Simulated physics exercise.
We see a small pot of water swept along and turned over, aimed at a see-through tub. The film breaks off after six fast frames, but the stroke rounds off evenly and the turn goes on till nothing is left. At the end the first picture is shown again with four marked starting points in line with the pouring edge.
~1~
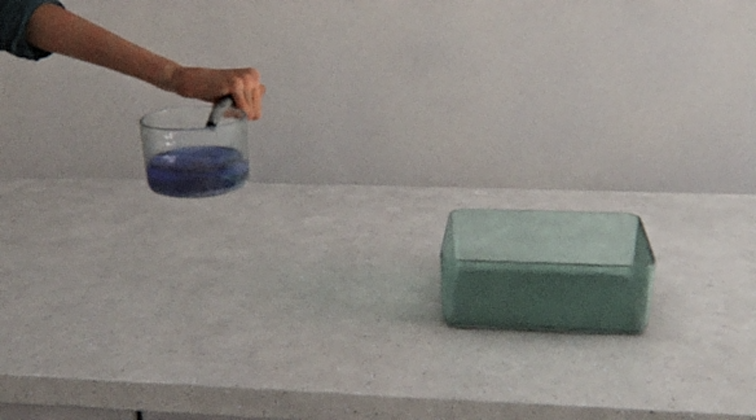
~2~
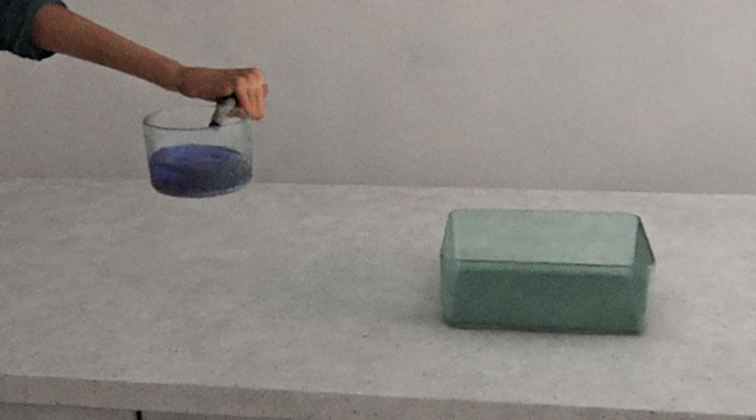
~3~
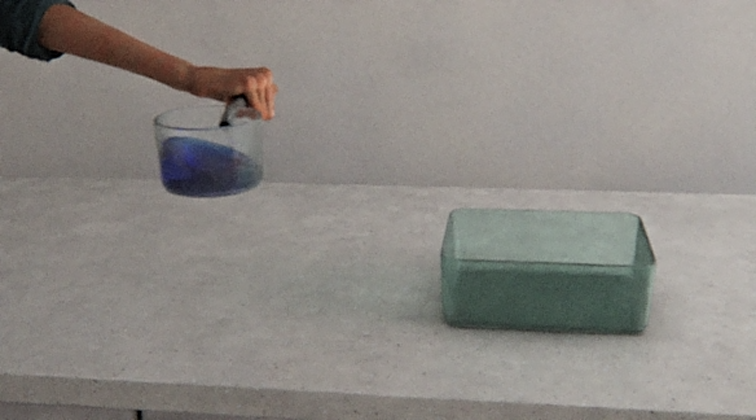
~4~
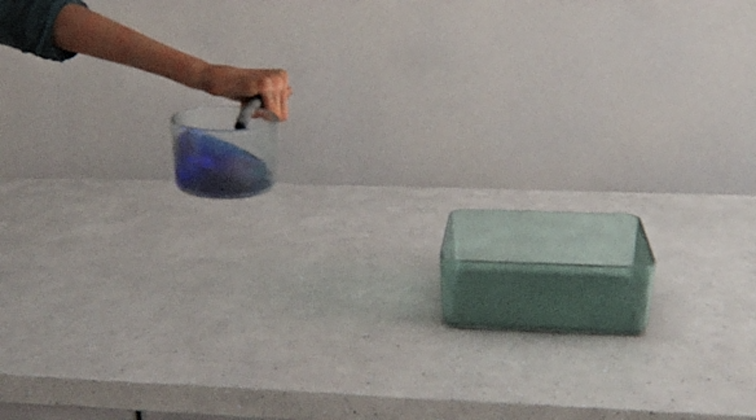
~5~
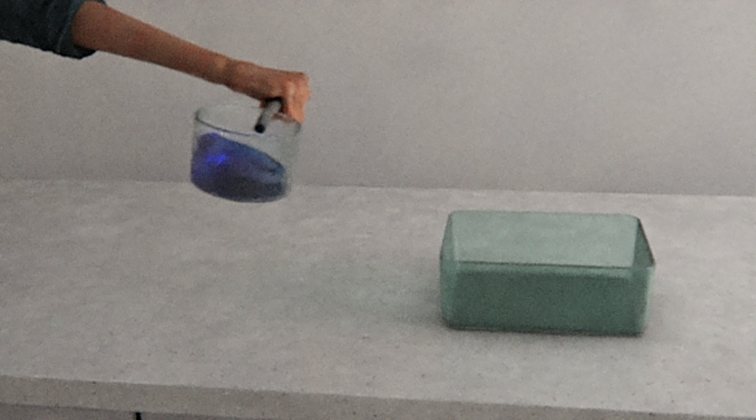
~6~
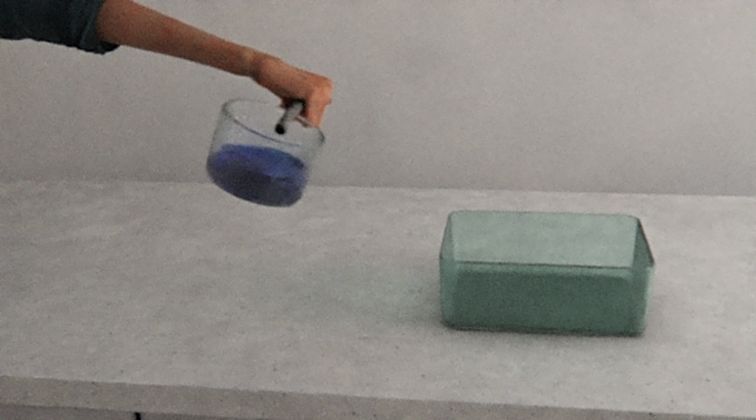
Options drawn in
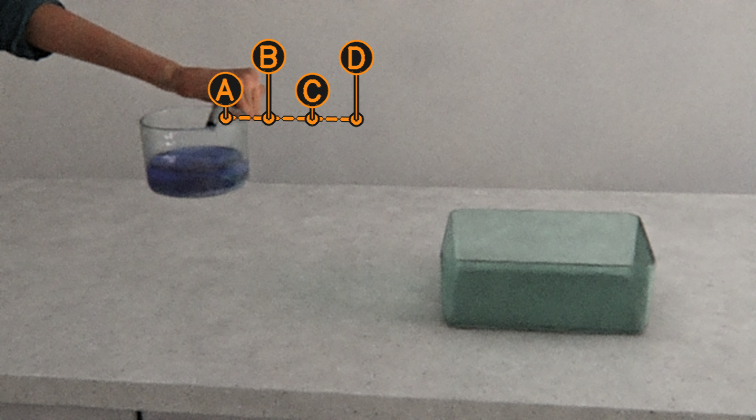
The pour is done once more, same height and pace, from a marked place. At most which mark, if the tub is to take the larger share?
That is place C.
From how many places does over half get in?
Two of them.
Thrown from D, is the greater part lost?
No.
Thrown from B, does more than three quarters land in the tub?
No, less.
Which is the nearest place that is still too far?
Place B.
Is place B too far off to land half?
Yes, that goes wrong.
On the marked copy, A at (225, 117); B at (268, 118); C at (312, 118); D at (356, 119).
For place A, about 1 % lands in the tub, 99 % falls short.
For place B, about 30 % lands in the tub, 65 % falls short and 5 % goes beside or beyond.
For place C, about 66 % lands in the tub, 28 % falls short and 6 % goes beside or beyond.
For place D, about 87 % lands in the tub, 5 % falls short and 8 % goes beside or beyond.
